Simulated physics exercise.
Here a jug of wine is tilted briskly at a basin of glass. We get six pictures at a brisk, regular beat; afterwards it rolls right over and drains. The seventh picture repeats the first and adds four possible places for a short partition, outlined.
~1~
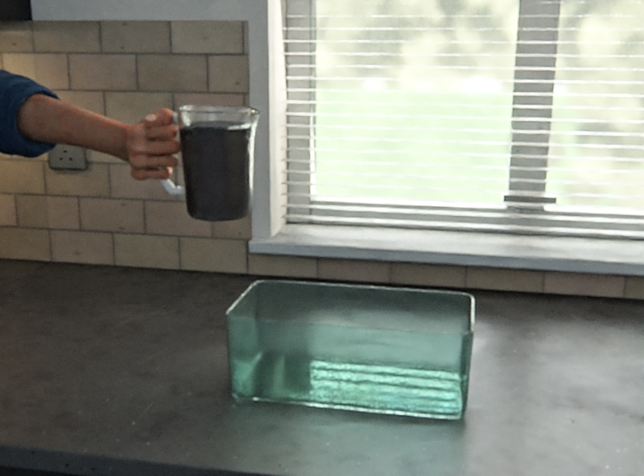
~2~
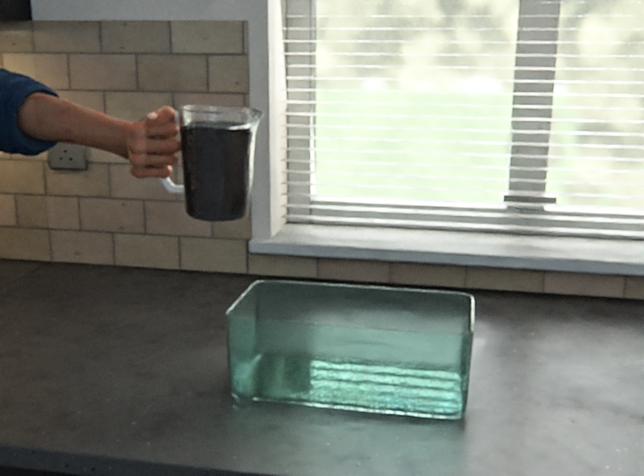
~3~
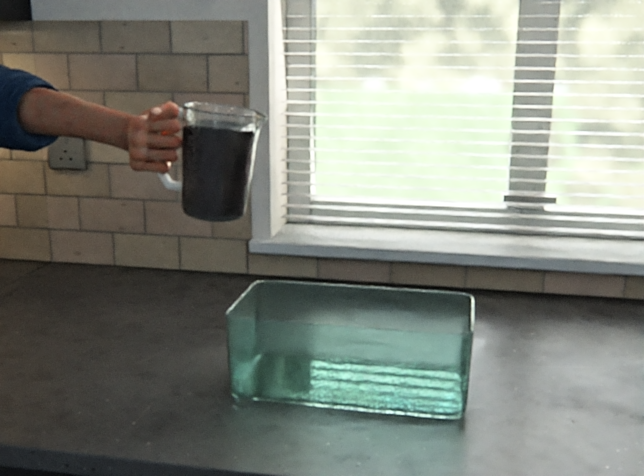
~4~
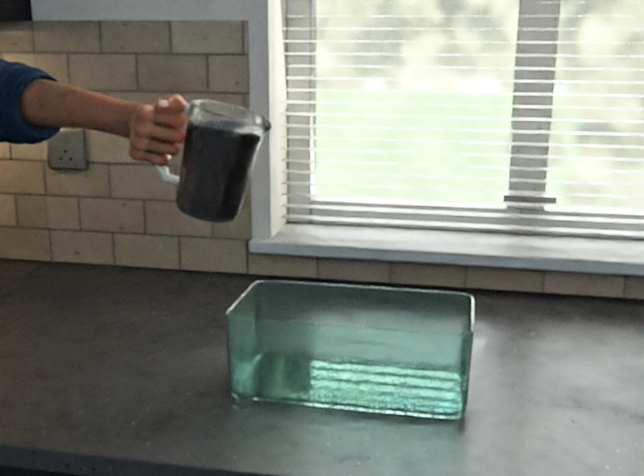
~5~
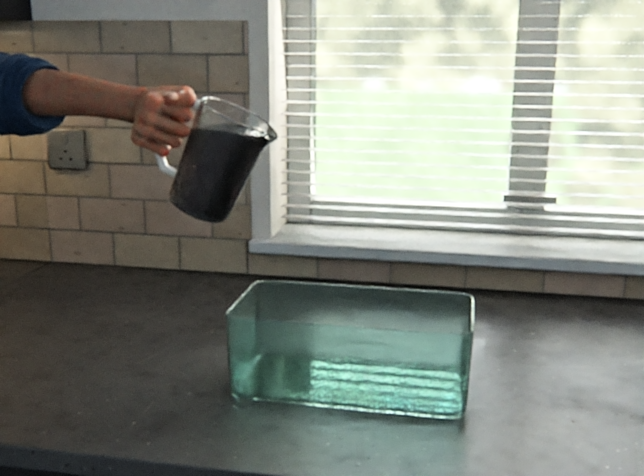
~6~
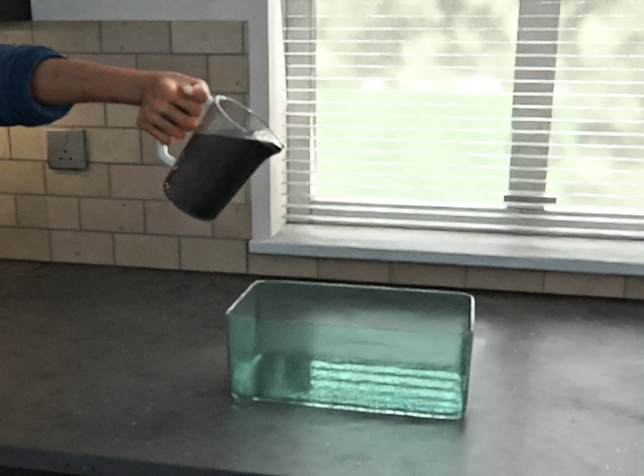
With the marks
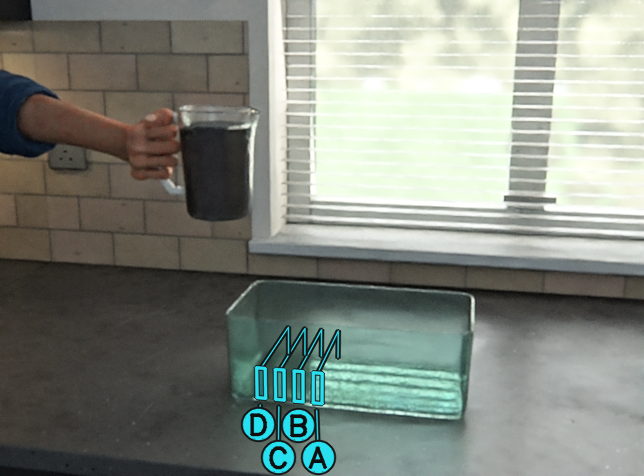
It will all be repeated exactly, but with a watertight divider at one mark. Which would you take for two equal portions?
A beats the others.
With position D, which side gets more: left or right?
The right one.
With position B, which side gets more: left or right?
The right side.
In cyan, A at (316, 410); B at (297, 408); C at (278, 406); D at (260, 404).
If A is chosen, about 50 % ends left of the wall and 47 % right of it; 3 % is lost outside.
If B is chosen, about 11 % ends left of the wall and 87 % right of it.
If C is chosen, about 4 % ends left of the wall and 94 % right of it.
If D is chosen, about 6 % ends left of the wall and 91 % right of it.
